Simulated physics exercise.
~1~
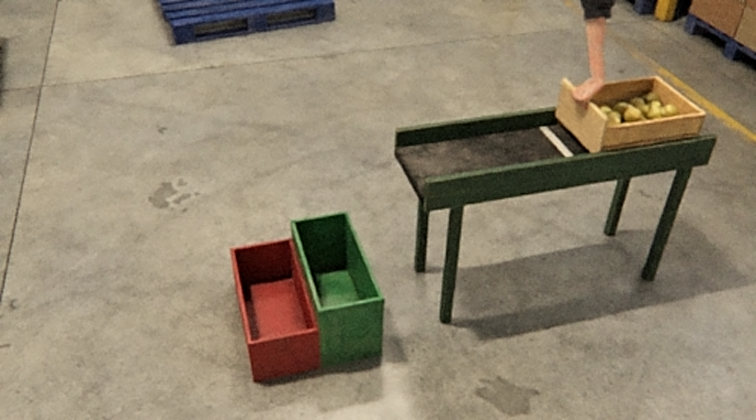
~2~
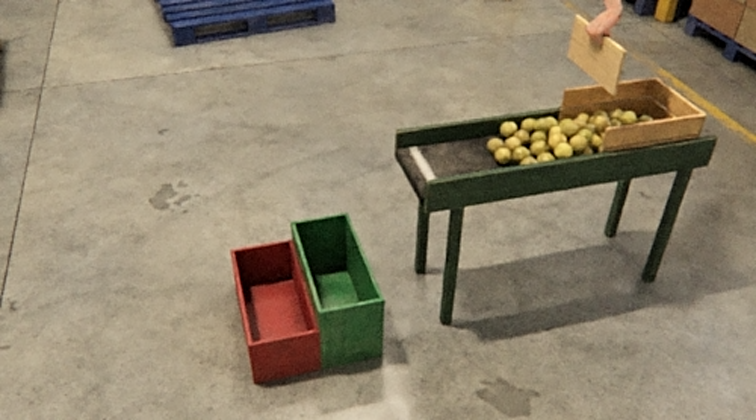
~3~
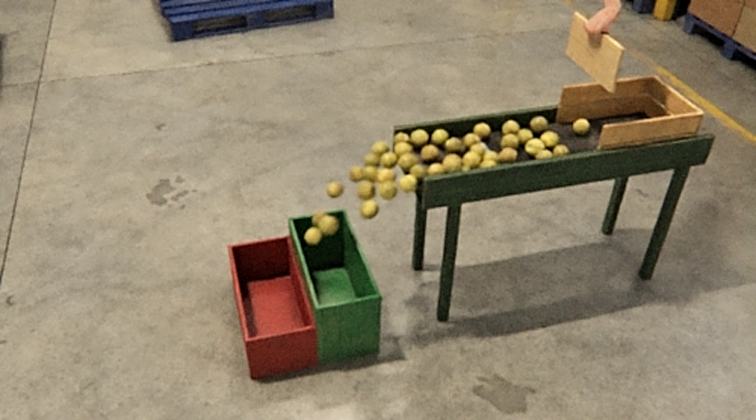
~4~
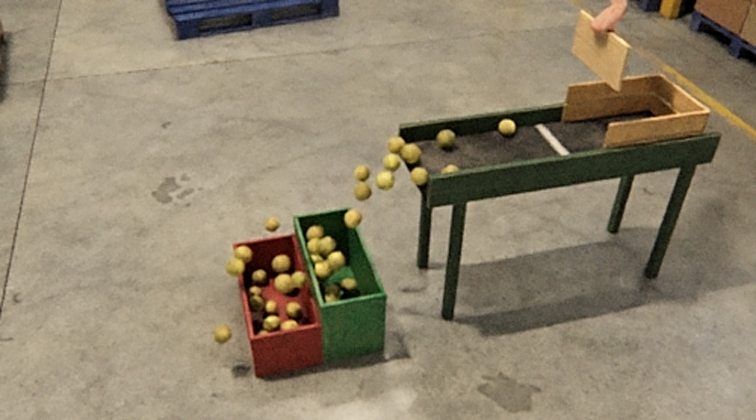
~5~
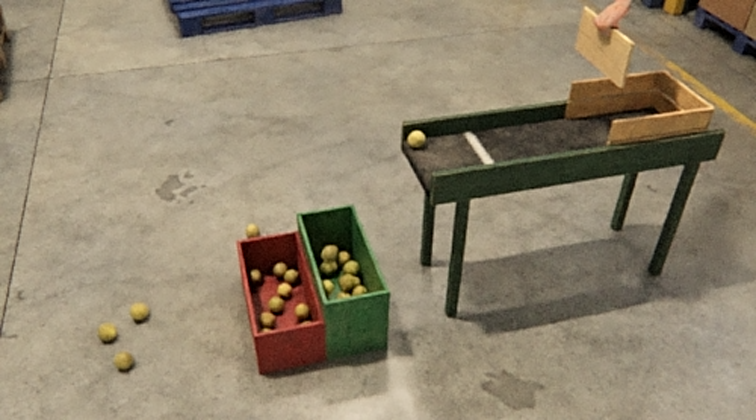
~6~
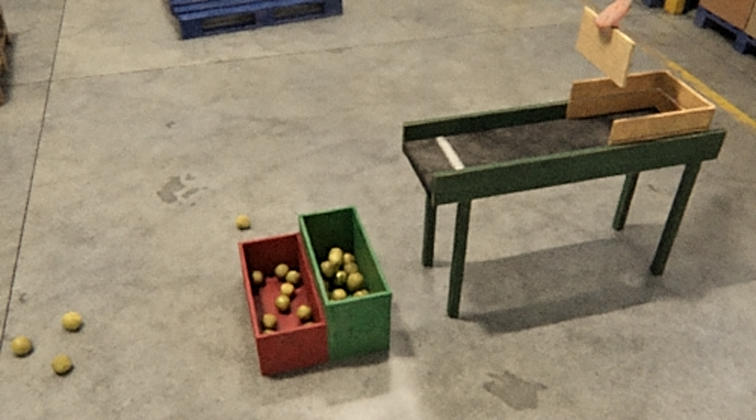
A hand lifted the gate of a wooden pen, and yellow apples rode left along the belt and tumbled off its end, most landing in the green tote and red box while four ended up on the floor beyond.
